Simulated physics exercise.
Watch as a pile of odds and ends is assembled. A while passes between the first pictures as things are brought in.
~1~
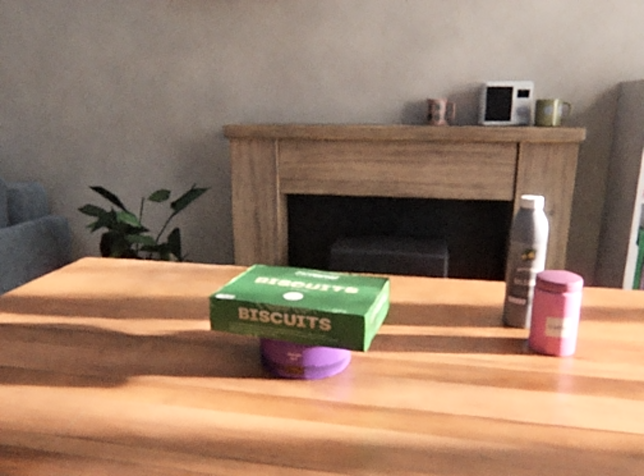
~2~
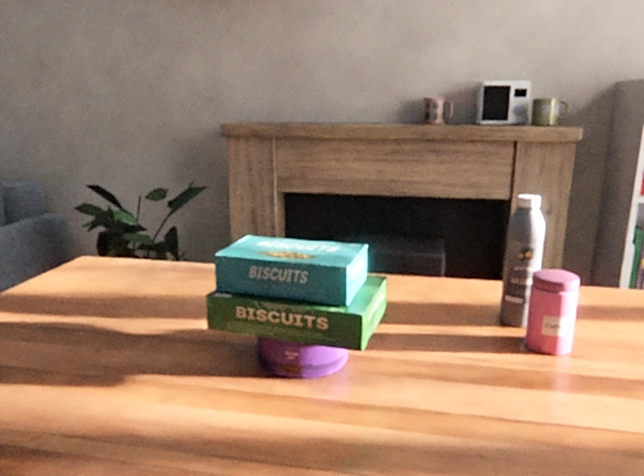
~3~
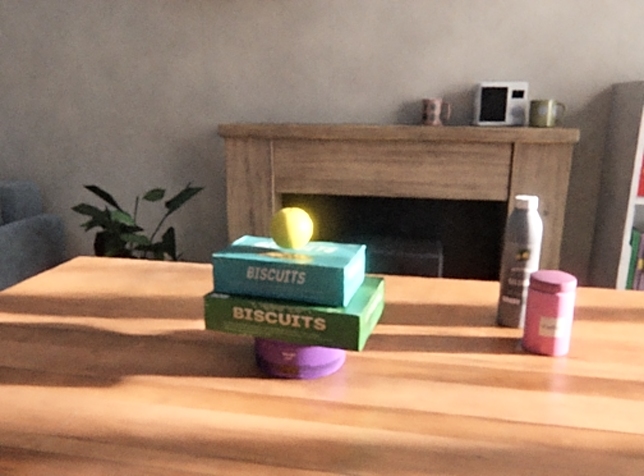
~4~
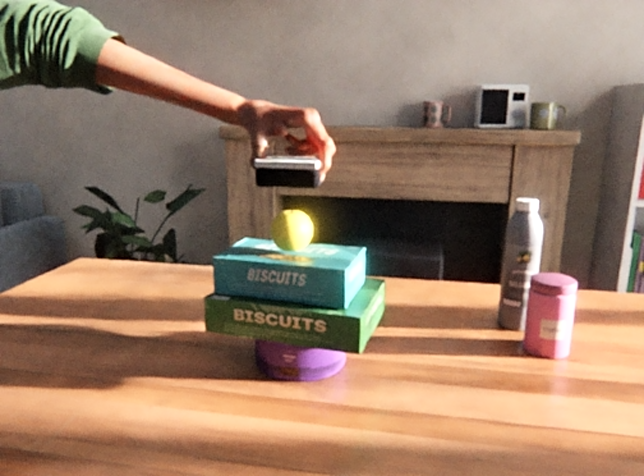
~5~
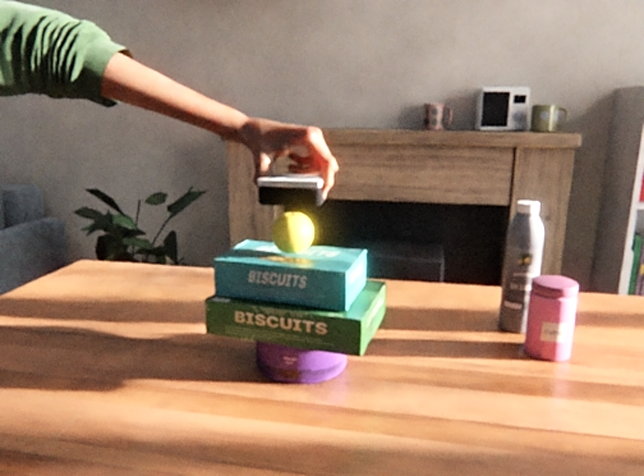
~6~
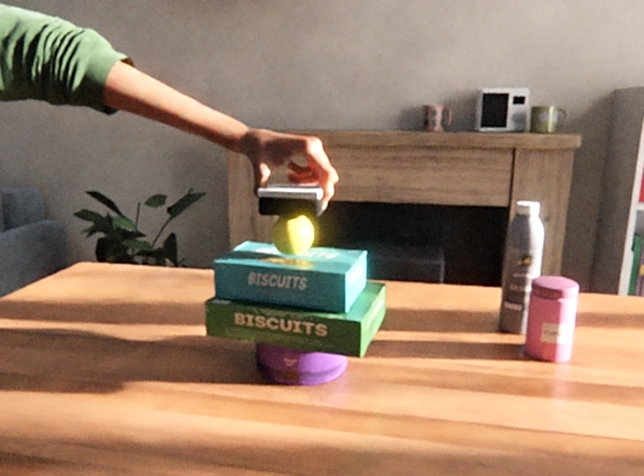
A hand in a green sleeve lowering a black sponge onto a yellow ball atop stacked turquoise and green biscuit boxes.
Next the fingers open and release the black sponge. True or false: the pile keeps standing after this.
False.
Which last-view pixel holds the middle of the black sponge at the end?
At about (488, 363).
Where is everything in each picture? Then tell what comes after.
The last thing is not in view yet; pink jar (554, 312), in the first picture.
The last thing is not in view yet; turquoise packet (293, 267), in the second picture.
The last thing is not in view yet; grey bottle (520, 262), in the third picture.
On its way; black sponge (291, 172); pink jar (549, 315), in the fourth picture.
On its way; black sponge (294, 190); turquoise packet (292, 272), in the fifth picture.
In place under the hand; black sponge (294, 200); grey bottle (521, 268), in the sixth picture.
Then, 0.70 s on from there, black sponge now fallen.
Then, 1.10 s on from there, things are still on the move.
Then, 1.30 s on from there, as before.
In the end, fallen, black sponge; the other 6 unmoved. At the end, from the last picture's camera, black sponge near (488, 363). The pile loses its balance.
